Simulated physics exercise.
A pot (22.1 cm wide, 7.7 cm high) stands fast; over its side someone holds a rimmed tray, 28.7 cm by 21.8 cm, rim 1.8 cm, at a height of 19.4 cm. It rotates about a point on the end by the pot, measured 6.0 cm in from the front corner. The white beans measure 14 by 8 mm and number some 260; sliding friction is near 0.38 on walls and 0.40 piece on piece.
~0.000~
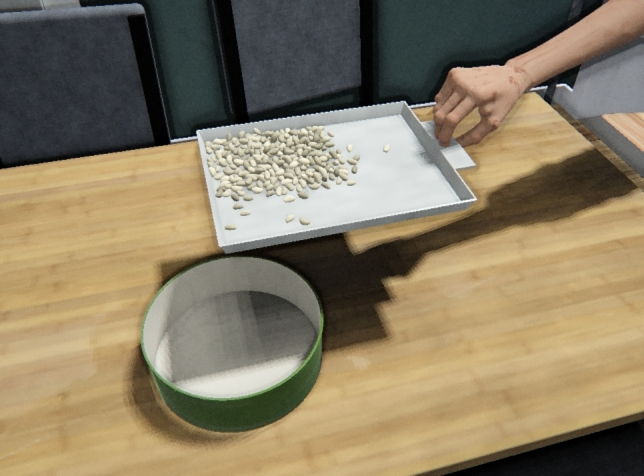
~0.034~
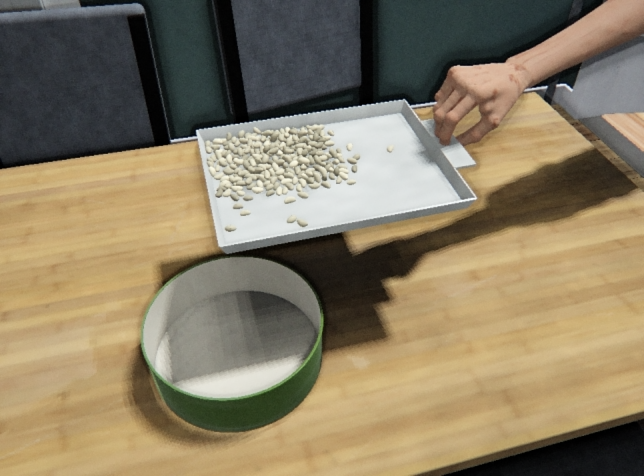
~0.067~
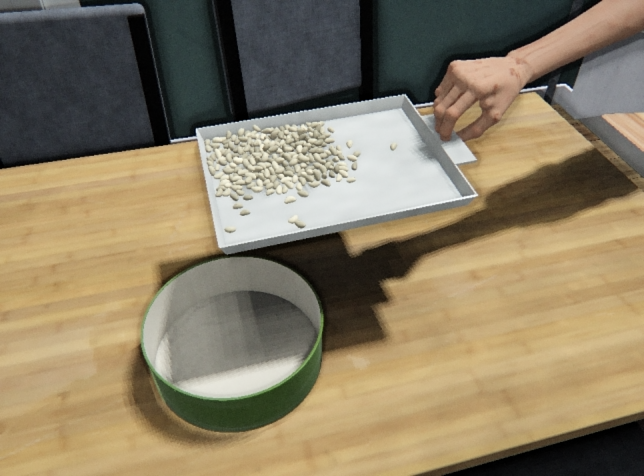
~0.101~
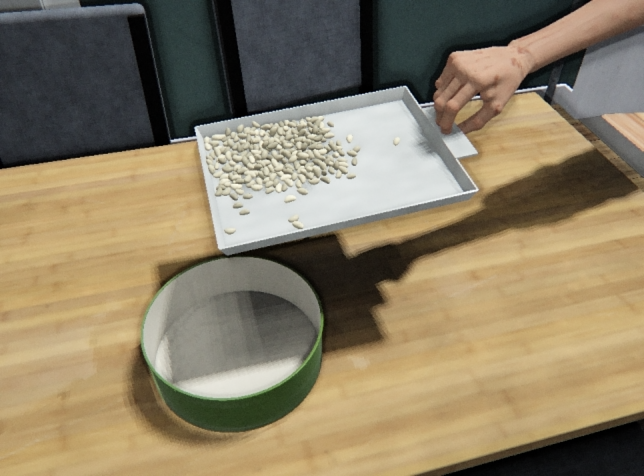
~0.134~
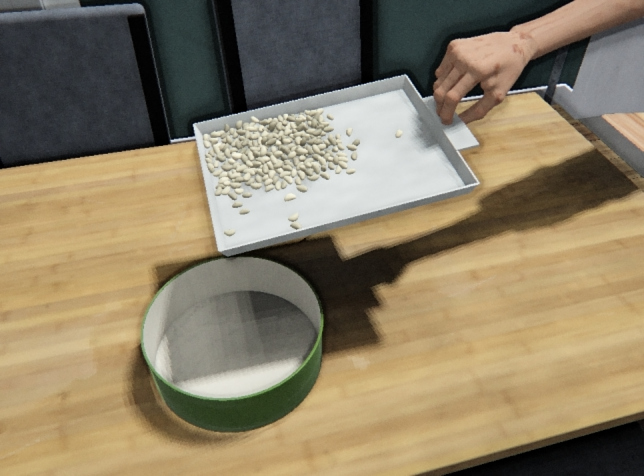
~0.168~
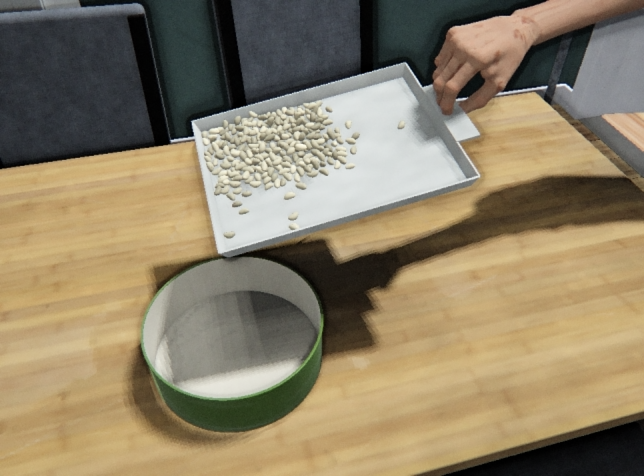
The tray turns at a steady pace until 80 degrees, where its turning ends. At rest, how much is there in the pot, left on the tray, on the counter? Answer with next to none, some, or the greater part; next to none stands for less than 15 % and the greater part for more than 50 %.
Pot: The greater part; tray: Next to none; counter: Next to none.
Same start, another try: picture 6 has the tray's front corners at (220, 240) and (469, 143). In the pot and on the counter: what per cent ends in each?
Per cent by place - pot 15, counter 80.
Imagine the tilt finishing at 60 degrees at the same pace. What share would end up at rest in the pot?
That would give about 75 per cent.
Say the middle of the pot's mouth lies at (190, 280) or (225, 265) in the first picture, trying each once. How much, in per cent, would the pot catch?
About 65 and 35 per cent.
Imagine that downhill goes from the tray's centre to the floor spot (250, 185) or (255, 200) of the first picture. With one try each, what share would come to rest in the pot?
About 25 and 70 per cent.
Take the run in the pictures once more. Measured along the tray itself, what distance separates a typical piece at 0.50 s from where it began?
4 cm.
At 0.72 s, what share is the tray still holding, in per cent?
About 75%.
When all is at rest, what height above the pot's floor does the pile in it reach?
I'd say near 2.5 centimetres.
After 0.50 s, tilt 45 degrees; the tray holds 100 %, the pot 0 %.
After 0.72 s, tilt 67 degrees; the tray holds 75 %, the pot 0 %.
After 1.05 s, tilt 80 degrees; the tray holds 5 %, the pot 90 %.
In the end, at 2.0 s, pot 100 %, tray 0 %, counter 0 %.
